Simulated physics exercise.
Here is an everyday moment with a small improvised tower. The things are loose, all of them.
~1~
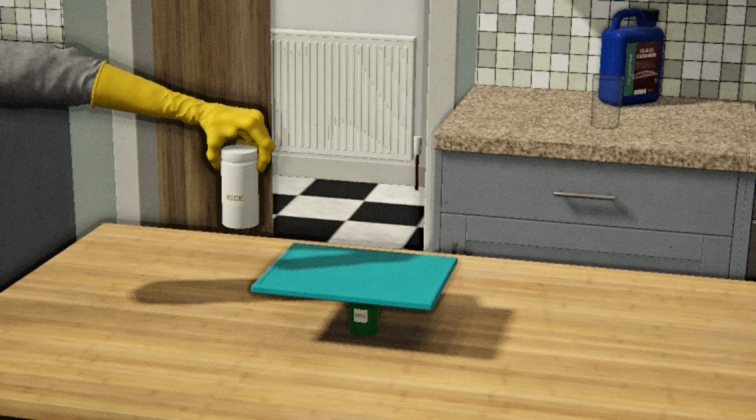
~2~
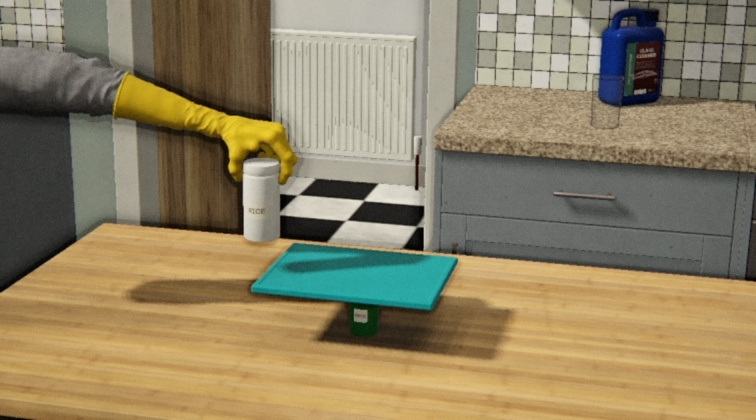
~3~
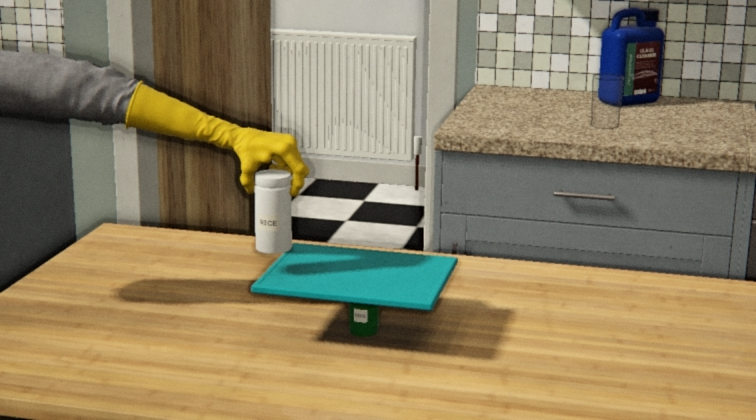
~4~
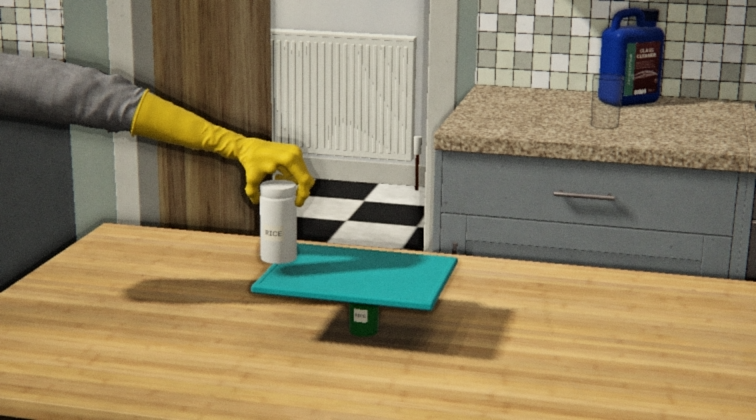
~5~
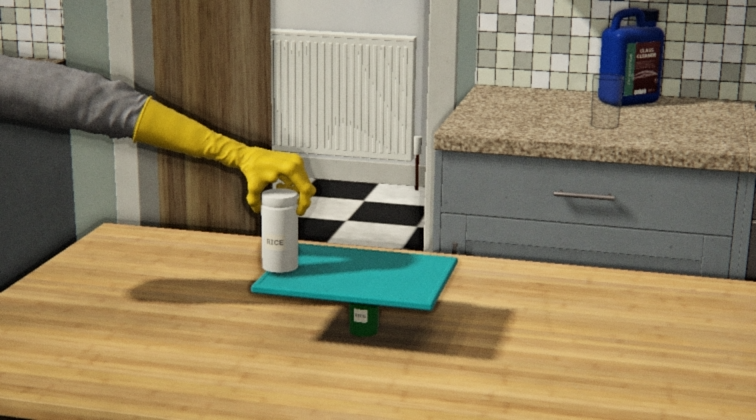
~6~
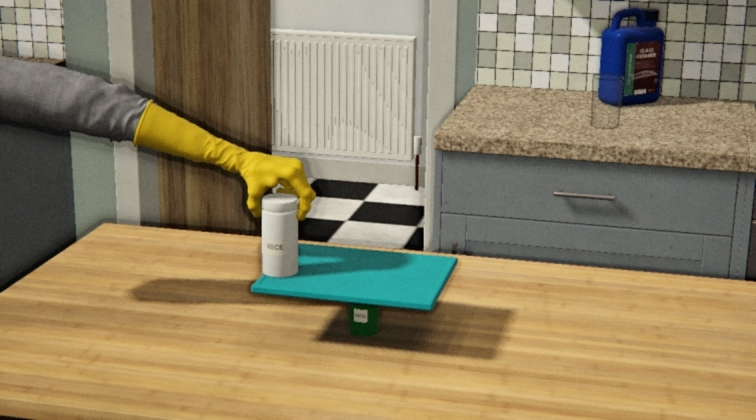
At the start, a yellow-gloved hand holds a white jar above a wooden table, left of a turquoise lid that sits on a small green container. The hand moves the jar a short way right and down, then sets it on the lid's left end, still gripping its top.
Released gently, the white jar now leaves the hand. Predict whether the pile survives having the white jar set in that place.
It will not stand firm.
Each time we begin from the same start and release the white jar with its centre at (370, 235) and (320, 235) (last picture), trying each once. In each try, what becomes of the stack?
Trial 1: Stable. Trial 2: Falls over.
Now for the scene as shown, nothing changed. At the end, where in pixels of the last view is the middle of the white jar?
End position: Approximately (175, 308).
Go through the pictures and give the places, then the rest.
The first frame shows on its way; white jar (240, 187); turquoise lid (358, 274).
The second frame shows on its way; white jar (262, 199); turquoise lid (358, 274).
The third frame shows on its way; white jar (274, 211); turquoise lid (358, 274).
The fourth frame shows on its way; white jar (278, 222); turquoise lid (358, 274).
The fifth frame shows on its way; white jar (280, 230); turquoise lid (358, 274).
The sixth frame shows set down, still held; white jar (280, 235); turquoise lid (358, 274).
Then, 0.40 s past the last view, white jar now fallen; turquoise lid rocked 41° from its first pose.
Then, 0.60 s past the last view, turquoise lid now fallen; green shaker displaced a little.
Finally, fallen, turquoise lid and white jar; moved from the start, green shaker. Final places as the last picture's camera would see them, white jar near (175, 308). The stack gives way.
